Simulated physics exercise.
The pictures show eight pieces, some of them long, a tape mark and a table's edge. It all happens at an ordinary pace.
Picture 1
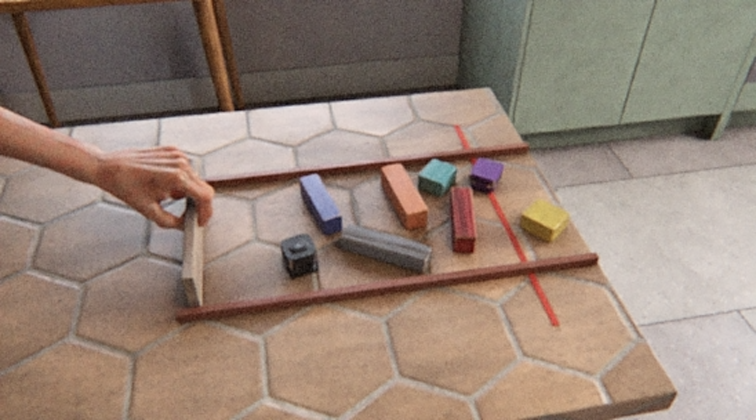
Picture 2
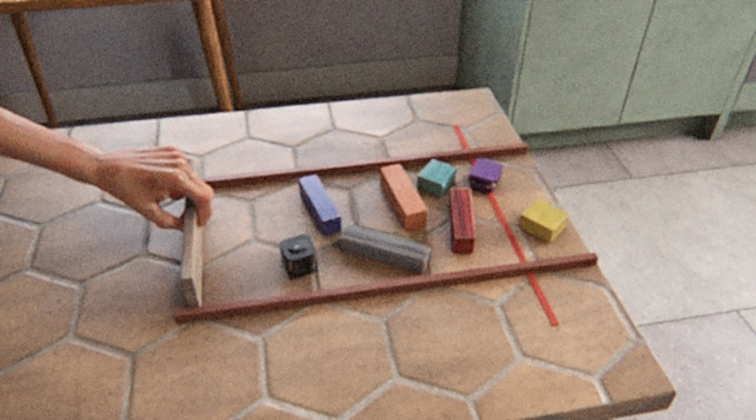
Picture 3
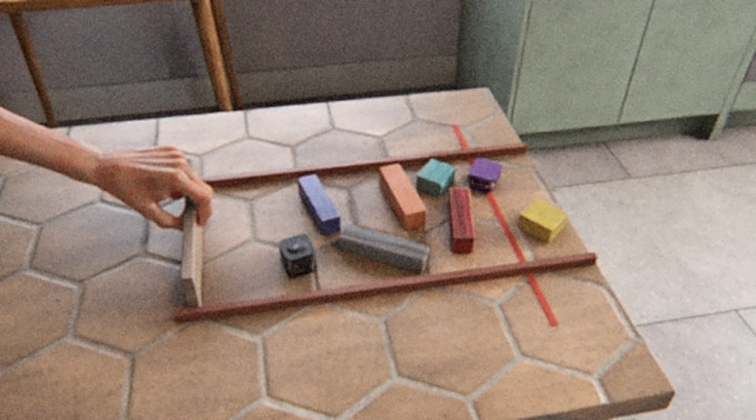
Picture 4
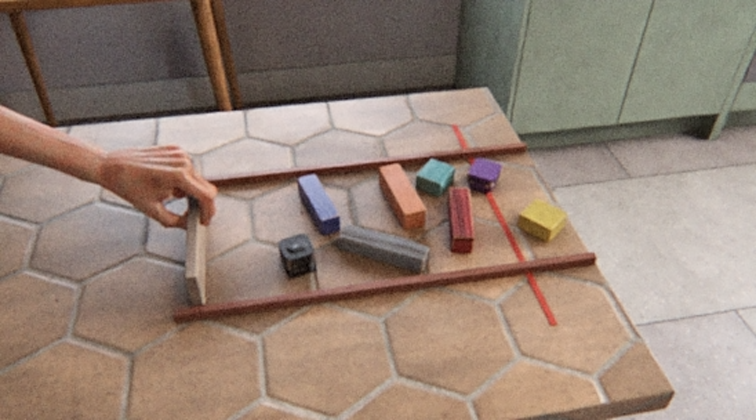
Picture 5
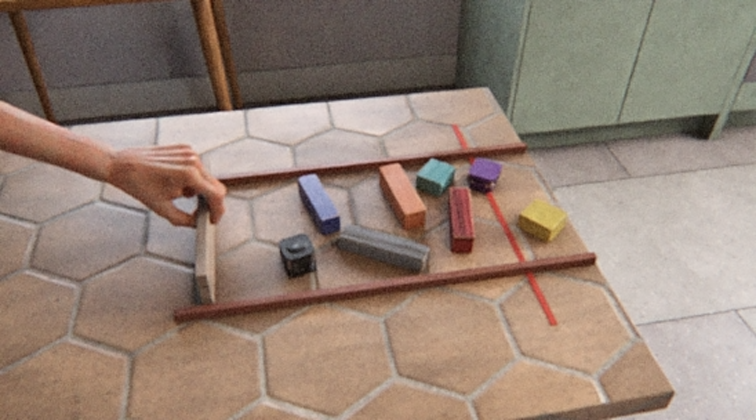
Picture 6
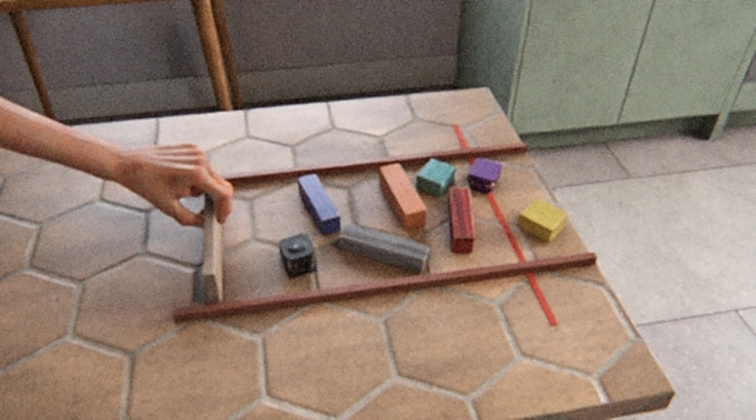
The footage shows a hand holding an upright board at the left of a tiled table and sliding it slightly to the right between two rails, while the eight colored pieces near the red tape line stay practically still.
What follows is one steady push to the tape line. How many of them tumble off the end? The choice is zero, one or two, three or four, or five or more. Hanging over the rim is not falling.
The number that fall off is one or two.
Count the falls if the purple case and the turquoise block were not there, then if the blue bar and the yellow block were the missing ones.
Fallen: 1, and 0 in the other try.
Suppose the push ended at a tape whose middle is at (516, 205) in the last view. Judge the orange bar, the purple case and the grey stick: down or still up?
The orange bar remains up; the purple case tumbles off; the grey stick stays on.
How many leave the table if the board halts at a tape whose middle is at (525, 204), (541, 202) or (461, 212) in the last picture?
Down on the floor: 4, 6 and 0.
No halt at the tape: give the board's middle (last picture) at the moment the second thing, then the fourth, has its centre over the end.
Near (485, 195) and (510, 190).
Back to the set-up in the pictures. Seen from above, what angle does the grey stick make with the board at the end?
Some 30 degrees.
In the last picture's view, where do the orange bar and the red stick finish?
The orange bar at (513, 175), the red stick at (547, 194).
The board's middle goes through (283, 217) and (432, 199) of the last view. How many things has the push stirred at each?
By then 1, and 7.
A little later, none off yet; yellow block at rest near (543, 220); purple case at rest near (485, 177); red stick at rest near (461, 219).
Next, none off yet; yellow block at rest near (543, 220); purple case moving near (489, 177); red stick shifted a little near (482, 214).
When it is over, the number that fall off is one or two; down, purple case and yellow block.
